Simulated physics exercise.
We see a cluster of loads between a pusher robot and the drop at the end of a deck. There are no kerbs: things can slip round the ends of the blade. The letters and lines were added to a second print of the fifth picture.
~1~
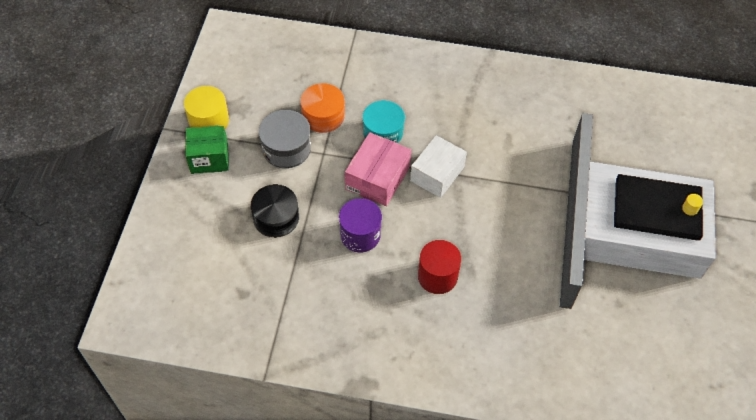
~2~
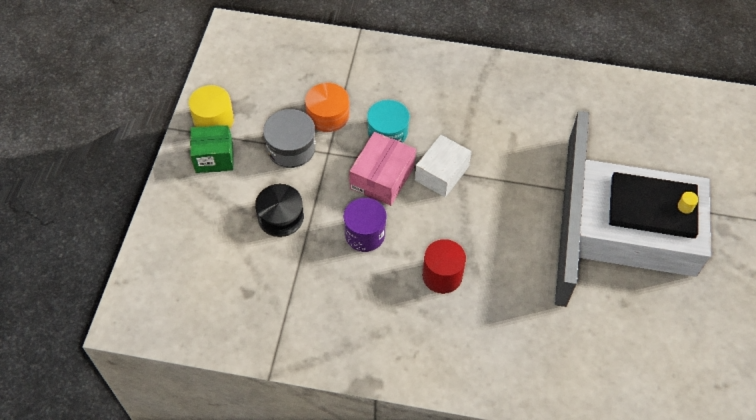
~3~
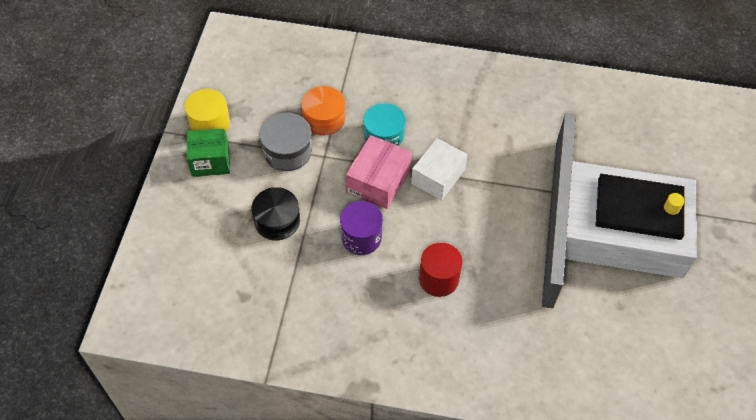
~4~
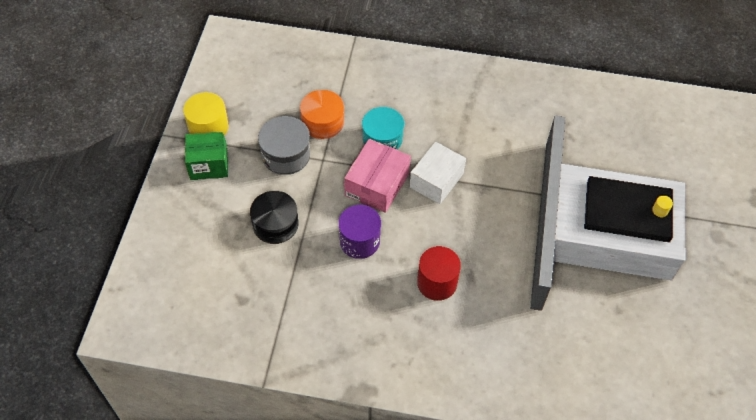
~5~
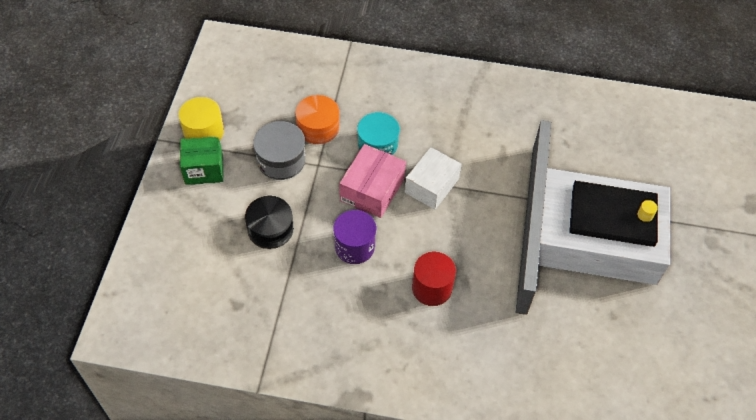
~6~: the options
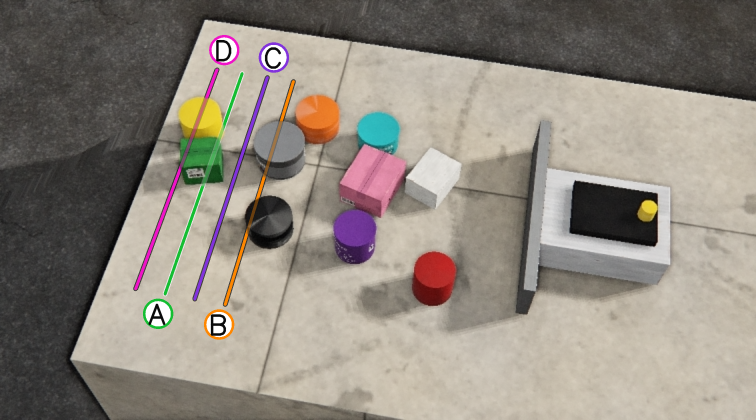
Pusher robot with a flat grey plate creeping left across a pale tiled deck towards a still cluster of coloured canisters and boxes.
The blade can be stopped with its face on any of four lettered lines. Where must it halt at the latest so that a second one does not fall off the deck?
At B, and not beyond.
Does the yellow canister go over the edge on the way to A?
Yes.
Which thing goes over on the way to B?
It is the yellow canister.
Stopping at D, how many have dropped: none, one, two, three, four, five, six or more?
Five.
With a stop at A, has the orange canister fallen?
By then, no.
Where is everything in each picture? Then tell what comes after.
The first picture shows robot (652, 205); pink box (378, 169); grey pail (285, 139).
The second picture shows robot (648, 203); orange canister (328, 108).
The third picture shows robot (634, 204); red canister (440, 270).
The fourth picture shows robot (622, 207); white crate (438, 173).
The fifth picture shows robot (608, 211); green parcel (202, 161); yellow canister (202, 123); pink box (373, 181).
On the marked copy, A at (207, 175); B at (262, 184); C at (234, 179); D at (180, 170).
With B. Early on, robot (505, 195); red canister (395, 273); white crate (415, 179).
Further on, robot (405, 179); green parcel (195, 161); grey pail (235, 143).
At the end, robot (329, 167); yellow canister over the edge; grey pail (165, 134); one fallen.
As for the rest, A drops four; C drops three; D drops five.
